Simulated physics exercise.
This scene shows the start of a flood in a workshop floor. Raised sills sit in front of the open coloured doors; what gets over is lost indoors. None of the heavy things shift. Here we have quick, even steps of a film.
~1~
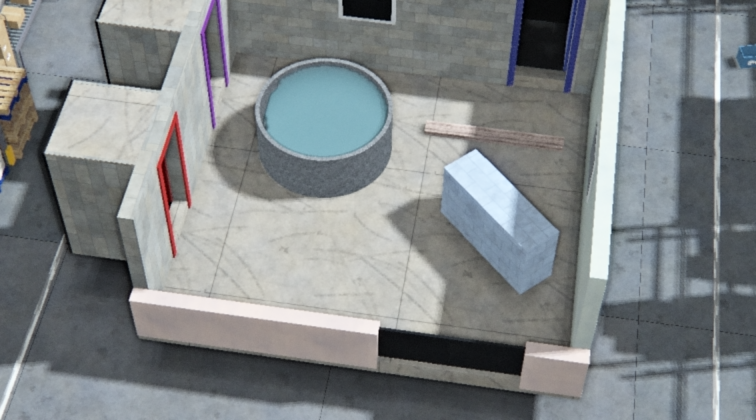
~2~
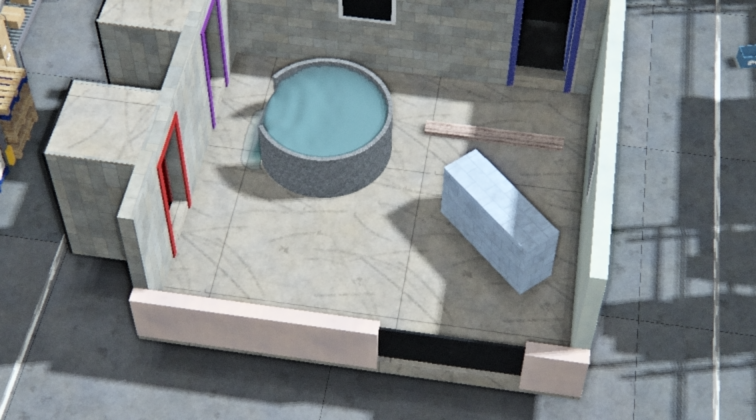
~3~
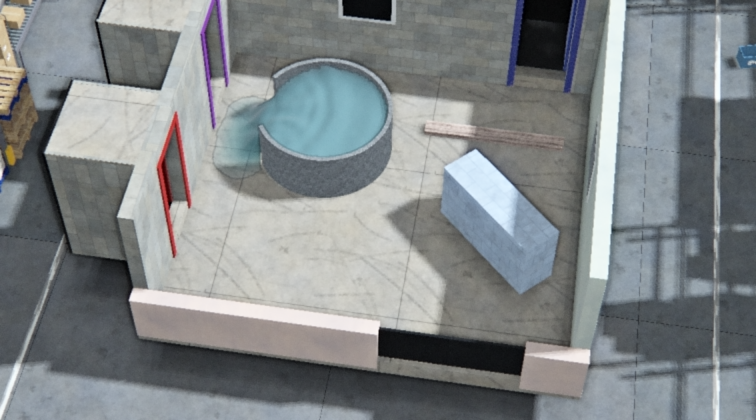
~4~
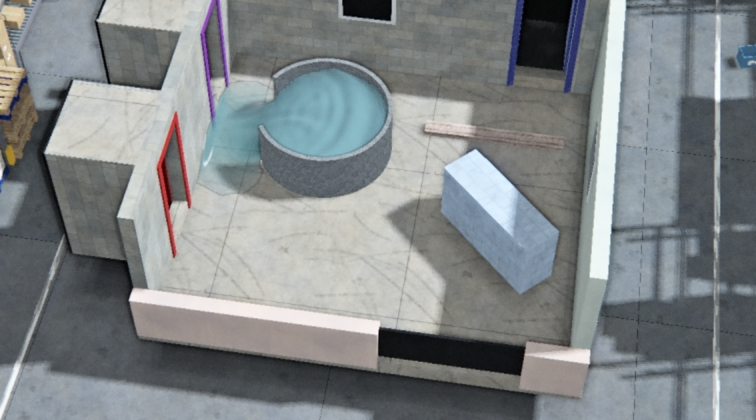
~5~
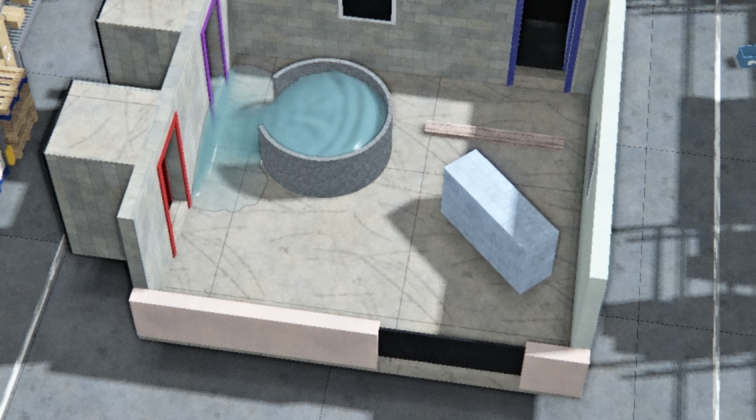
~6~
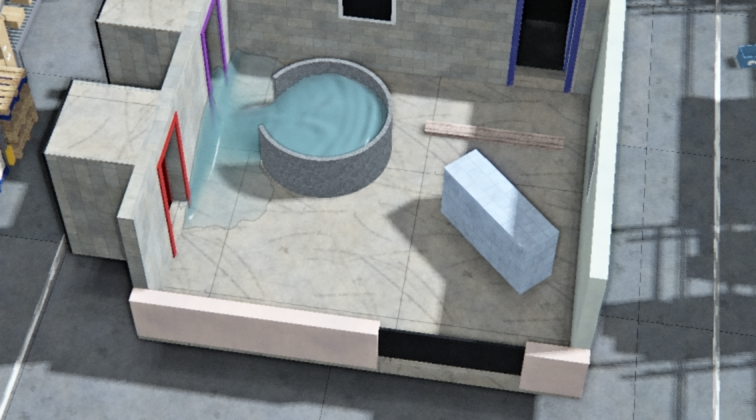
Water pours from a gap that opens in the left side of a round grey stone pool, spreads to the left-hand wall, then creeps along it toward the viewer while the pool's surface ripples. The walled concrete yard is seen from high above, and the view stays still. Red and purple doorways stand left, a blue one at upper right, and a pale block lies right of the pool near a thin plank.
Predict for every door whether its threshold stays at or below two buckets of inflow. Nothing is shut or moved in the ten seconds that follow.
In order: The blue door will not go over two buckets. The red door will not go over two buckets. The purple door will be deluged.
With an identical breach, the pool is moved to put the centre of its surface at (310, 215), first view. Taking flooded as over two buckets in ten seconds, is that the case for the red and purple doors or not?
Red tops the mark, purple misses the mark.
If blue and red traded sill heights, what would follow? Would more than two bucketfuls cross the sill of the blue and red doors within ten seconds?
Blue door: Remains below the threshold; red door: Remains below the threshold.
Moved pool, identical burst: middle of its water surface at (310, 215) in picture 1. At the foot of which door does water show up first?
It is the one in red.
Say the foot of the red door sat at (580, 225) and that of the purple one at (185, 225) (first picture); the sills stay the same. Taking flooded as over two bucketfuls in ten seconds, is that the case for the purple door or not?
As for the purple one, it doesn't reach the mark.
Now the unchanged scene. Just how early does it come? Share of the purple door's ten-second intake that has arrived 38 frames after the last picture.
It would be roughly 100 percent of the ten-second total.
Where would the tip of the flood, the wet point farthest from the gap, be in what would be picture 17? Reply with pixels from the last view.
Estimated pixel: (349, 343).
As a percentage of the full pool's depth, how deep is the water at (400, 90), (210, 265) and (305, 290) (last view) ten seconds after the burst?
About 10 per cent, then 8 per cent, then 6 per cent.
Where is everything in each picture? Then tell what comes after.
In the first picture, the round pool at (324, 111) is whole and still.
In the second picture, water pours out at (263, 127) and has run to (252, 166).
In the third picture, the front is at (223, 168), out from the gap at (263, 127).
In the fourth picture, water pours out at (263, 129) and has run to (198, 179).
In the fifth picture, the front is at (191, 203), out from the gap at (263, 129).
In the sixth picture, water pours out at (263, 129) and has run to (184, 226).
A moment on, water covers 20 % of the floor; the blue door not reached, the red door wet at the sill, nothing in, the purple door far over two buckets in.
Next, water covers 40 % of the floor; the blue door not reached, the red door wet at the sill, nothing in, the purple door far over two buckets in.
Then, water covers 65 % of the floor; the blue door wet at the sill, nothing in, the red door wet at the sill, nothing in, the purple door far over two buckets in.
Later, water covers 90 % of the floor; the blue door wet at the sill, nothing in, the red door wet at the sill, nothing in, the purple door far over two buckets in.
In the end, water covers 95 % of the floor; the blue door wet at the sill, nothing in, the red door wet at the sill, nothing in, the purple door far over two buckets in.
